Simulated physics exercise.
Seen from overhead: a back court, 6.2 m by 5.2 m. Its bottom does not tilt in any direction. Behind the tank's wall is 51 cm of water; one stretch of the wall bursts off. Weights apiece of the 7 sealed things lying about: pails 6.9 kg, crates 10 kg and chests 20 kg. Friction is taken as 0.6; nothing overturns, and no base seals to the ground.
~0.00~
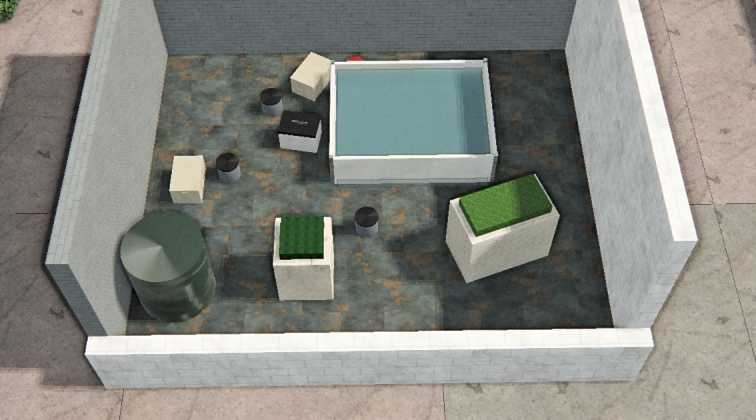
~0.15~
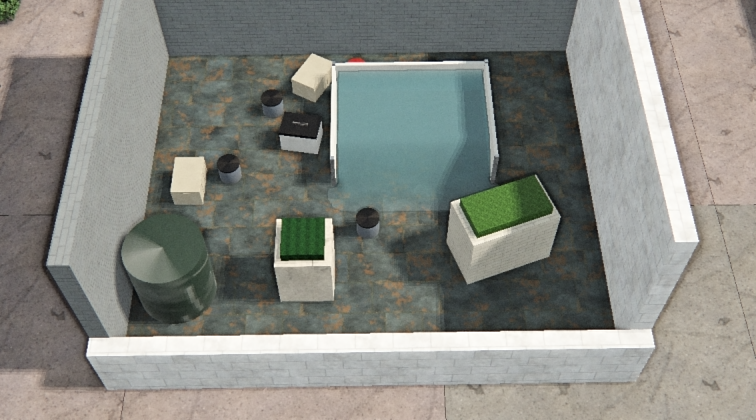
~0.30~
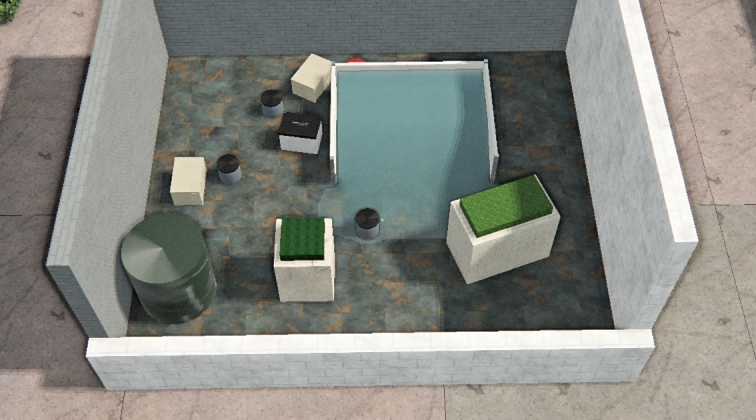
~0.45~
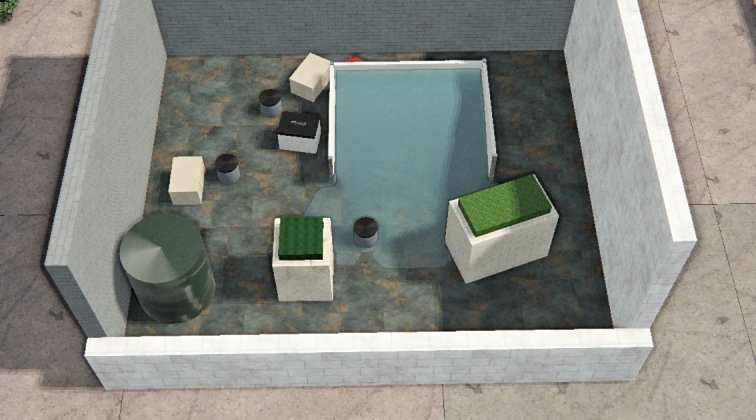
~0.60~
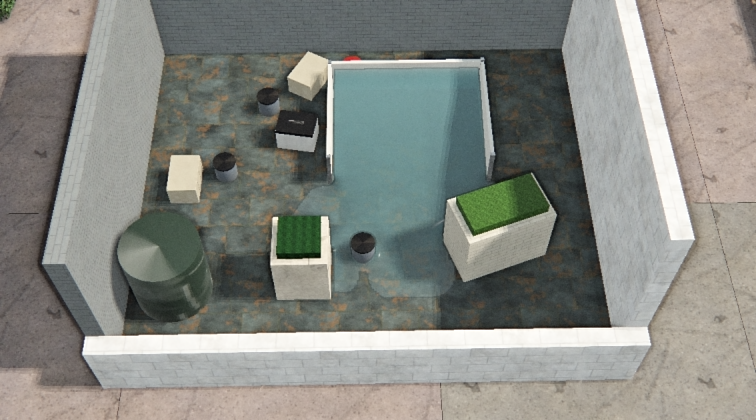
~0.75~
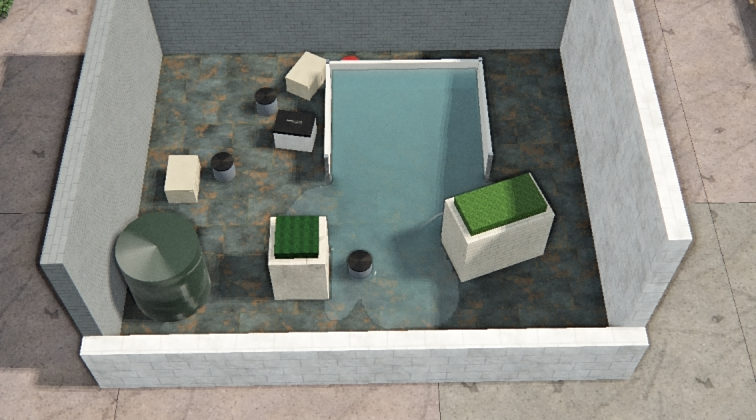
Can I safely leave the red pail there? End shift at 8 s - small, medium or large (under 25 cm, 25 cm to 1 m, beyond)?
Small.
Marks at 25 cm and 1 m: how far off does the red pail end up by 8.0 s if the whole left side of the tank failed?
So, for the red pail: It is carried a long way.
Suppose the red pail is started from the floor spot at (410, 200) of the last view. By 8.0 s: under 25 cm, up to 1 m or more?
I'd say it lands far off.
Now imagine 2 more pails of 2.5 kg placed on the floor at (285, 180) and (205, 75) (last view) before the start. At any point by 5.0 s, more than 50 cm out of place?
First not far enough, second not far enough.
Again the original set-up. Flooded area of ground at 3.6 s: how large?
Around 23 m2 of it.
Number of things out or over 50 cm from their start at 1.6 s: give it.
Tally at that time: 1.
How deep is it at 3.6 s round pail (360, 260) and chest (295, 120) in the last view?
Depth approx. 18 cm / 0 cm.
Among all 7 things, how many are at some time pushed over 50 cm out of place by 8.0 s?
By my count, 2.
After 1.6 s the red pail is near (350, 64), 0.0 m from its start, aground; 1 afloat.
After 3.6 s the red pail is near (350, 64), 0.0 m from its start, aground; 1 afloat.
After 5.6 s the red pail is near (350, 64), 0.0 m from its start, aground; 1 afloat.
After 8.0 s the red pail is near (345, 60), 0.1 m from its start, afloat; 3 afloat.
